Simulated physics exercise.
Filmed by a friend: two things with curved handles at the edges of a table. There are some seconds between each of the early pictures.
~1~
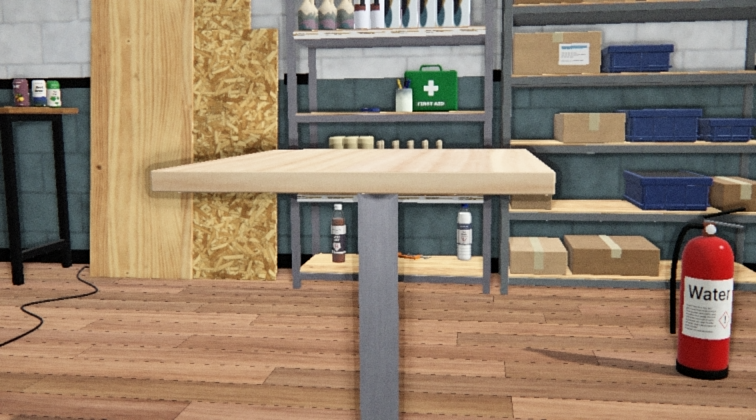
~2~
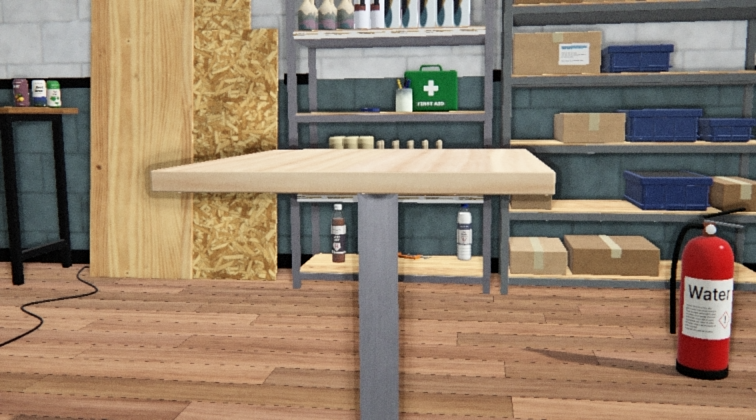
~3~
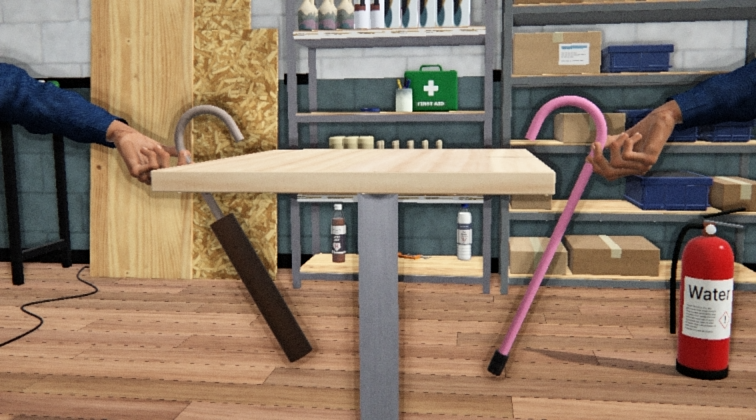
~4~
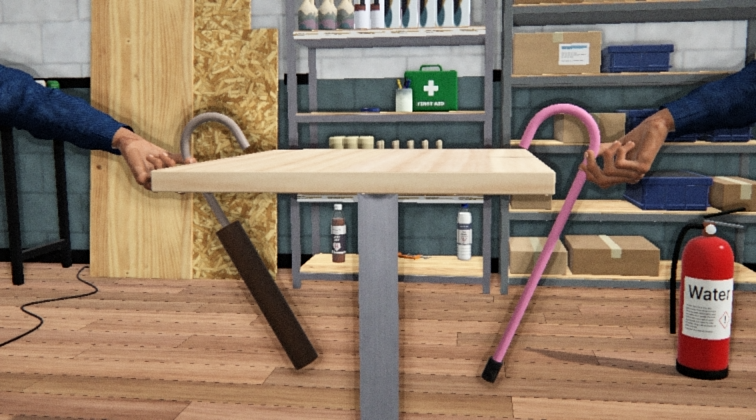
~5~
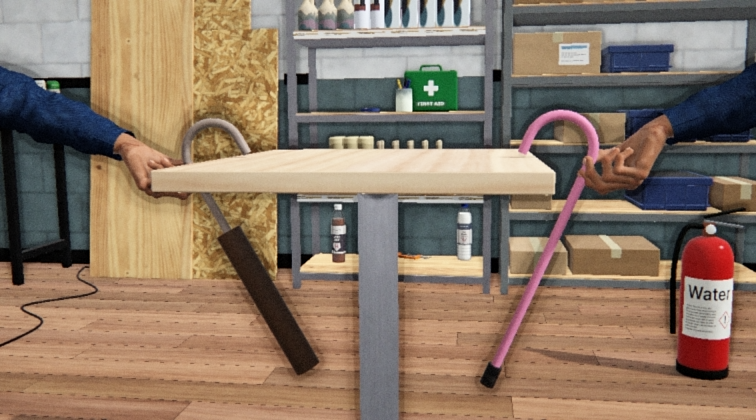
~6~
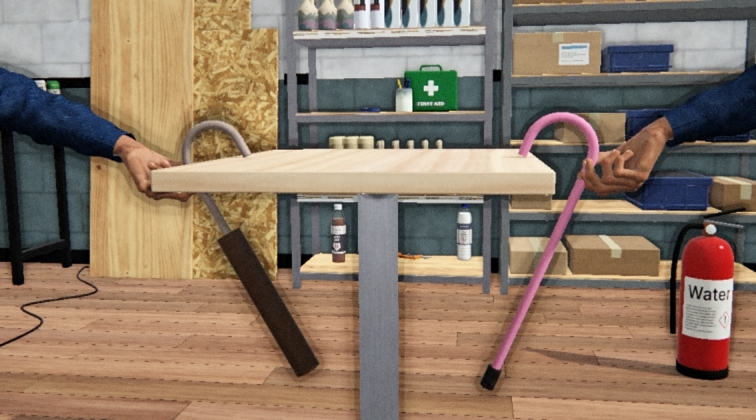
In a workshop, two hands bring a brown umbrella and a pink cane to opposite table edges.
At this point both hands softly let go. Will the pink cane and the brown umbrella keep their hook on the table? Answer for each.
The pink cane stays put, the brown umbrella stays put.
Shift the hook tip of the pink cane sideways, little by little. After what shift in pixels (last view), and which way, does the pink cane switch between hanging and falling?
Roughly 16 pixels to the right.
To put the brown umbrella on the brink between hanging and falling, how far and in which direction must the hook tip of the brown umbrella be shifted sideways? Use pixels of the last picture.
Left, by roughly 20 pixels.
Then, 0.40 s on from there, pink cane at rest near (517, 250); brown umbrella at rest near (261, 246).
In the end, the pink cane stays hooked on the edge, near (517, 250); the brown umbrella stays hooked on the edge, near (263, 246).
